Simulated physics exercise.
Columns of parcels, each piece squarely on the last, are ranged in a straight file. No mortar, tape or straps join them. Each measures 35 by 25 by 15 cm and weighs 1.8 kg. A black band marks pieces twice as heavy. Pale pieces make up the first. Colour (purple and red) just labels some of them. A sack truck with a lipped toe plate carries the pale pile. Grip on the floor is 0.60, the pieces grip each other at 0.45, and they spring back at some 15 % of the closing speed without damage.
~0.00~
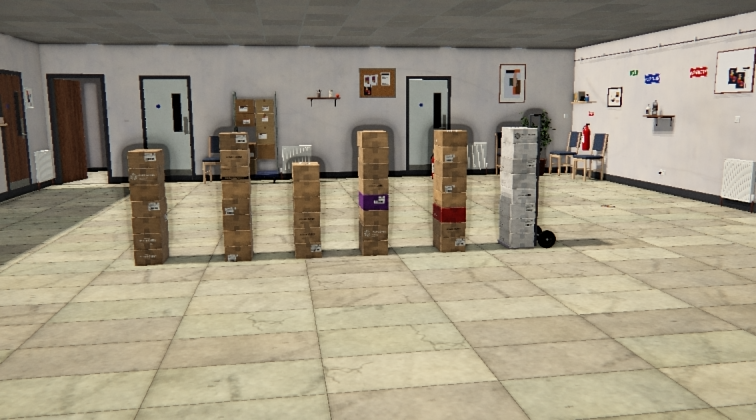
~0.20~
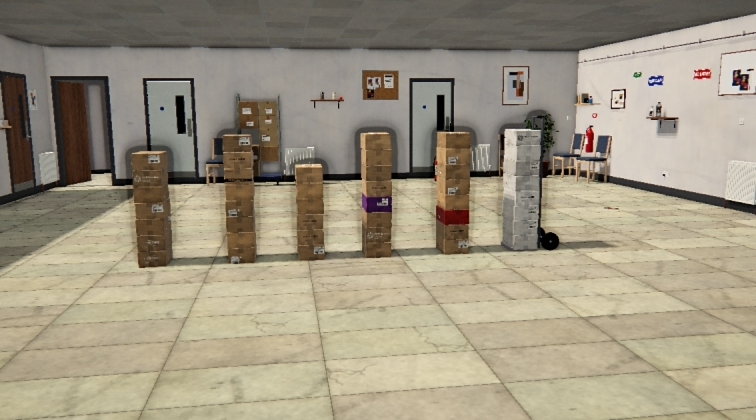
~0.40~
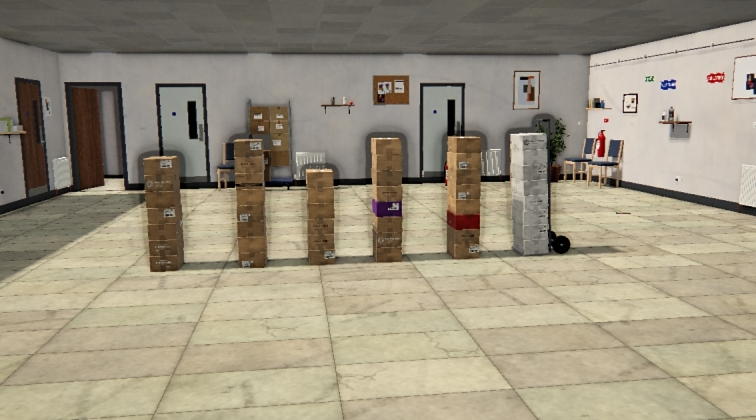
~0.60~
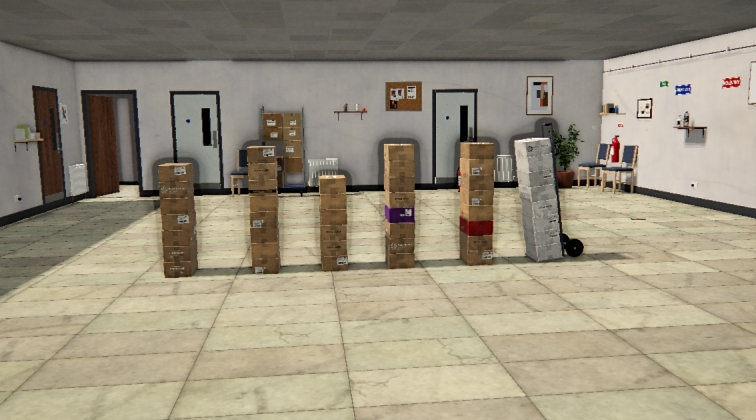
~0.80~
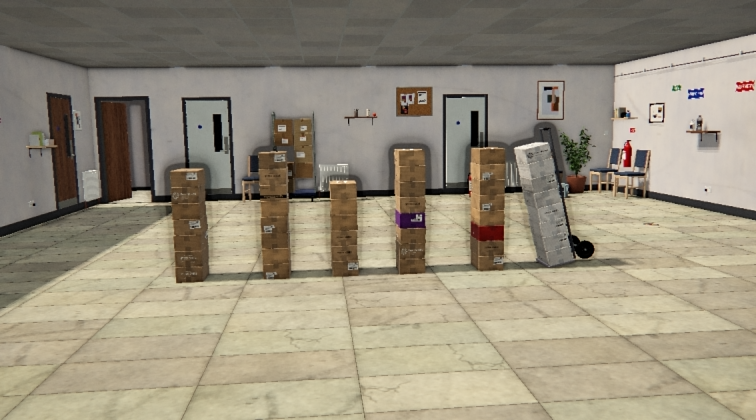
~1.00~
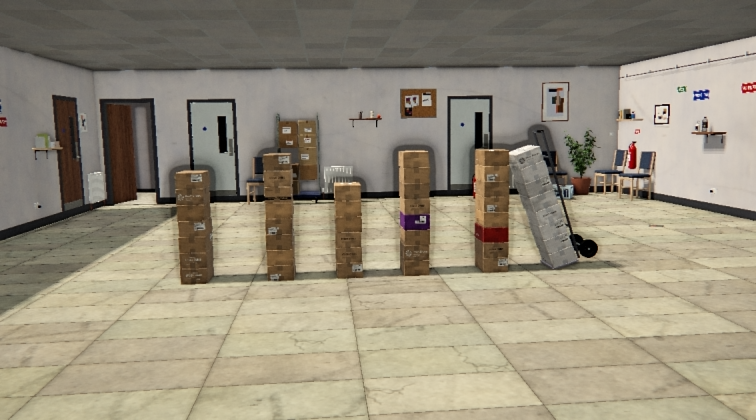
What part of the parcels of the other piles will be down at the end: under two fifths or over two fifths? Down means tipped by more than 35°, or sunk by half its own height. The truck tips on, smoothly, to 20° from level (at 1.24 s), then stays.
Ending down: Upwards of two fifths.
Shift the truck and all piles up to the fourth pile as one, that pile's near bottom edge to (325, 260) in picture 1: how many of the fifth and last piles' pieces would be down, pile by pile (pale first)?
Then fifth 7, last 6.
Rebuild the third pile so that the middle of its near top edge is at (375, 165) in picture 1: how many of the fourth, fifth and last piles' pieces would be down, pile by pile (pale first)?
Then fourth 5, fifth 7, last 6.
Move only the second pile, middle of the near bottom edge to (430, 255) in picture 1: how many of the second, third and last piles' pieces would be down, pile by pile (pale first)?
Then second 7, third 8, last 7.
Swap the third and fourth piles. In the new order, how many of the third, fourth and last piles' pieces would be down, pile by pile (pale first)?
Then third 5, fourth 7, last 6.
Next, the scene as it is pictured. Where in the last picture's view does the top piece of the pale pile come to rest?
Around (446, 226).
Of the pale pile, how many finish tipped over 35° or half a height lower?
The count is 8.
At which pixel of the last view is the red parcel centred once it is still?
At about (444, 256).
By 2.14 s, 8 of the pale pile down; 8 of the 37 other parcels down; red parcel tilted 46°, 9 cm lower; purple parcel tilted 7°.
By 3.40 s, 8 of the pale pile down; 29 of the 37 other parcels down; red parcel tilted 56°, 23 cm lower; purple parcel tilted 40°, 23 cm lower.
When it is over (4.8 s), 8 of the pale pile down; 35 of the 37 other parcels down; red parcel tilted 56°, 23 cm lower; purple parcel tilted 40°, 23 cm lower. That is 95 per cent. In pixels of the last frame, middles, red parcel near (444, 256), purple parcel near (360, 245).
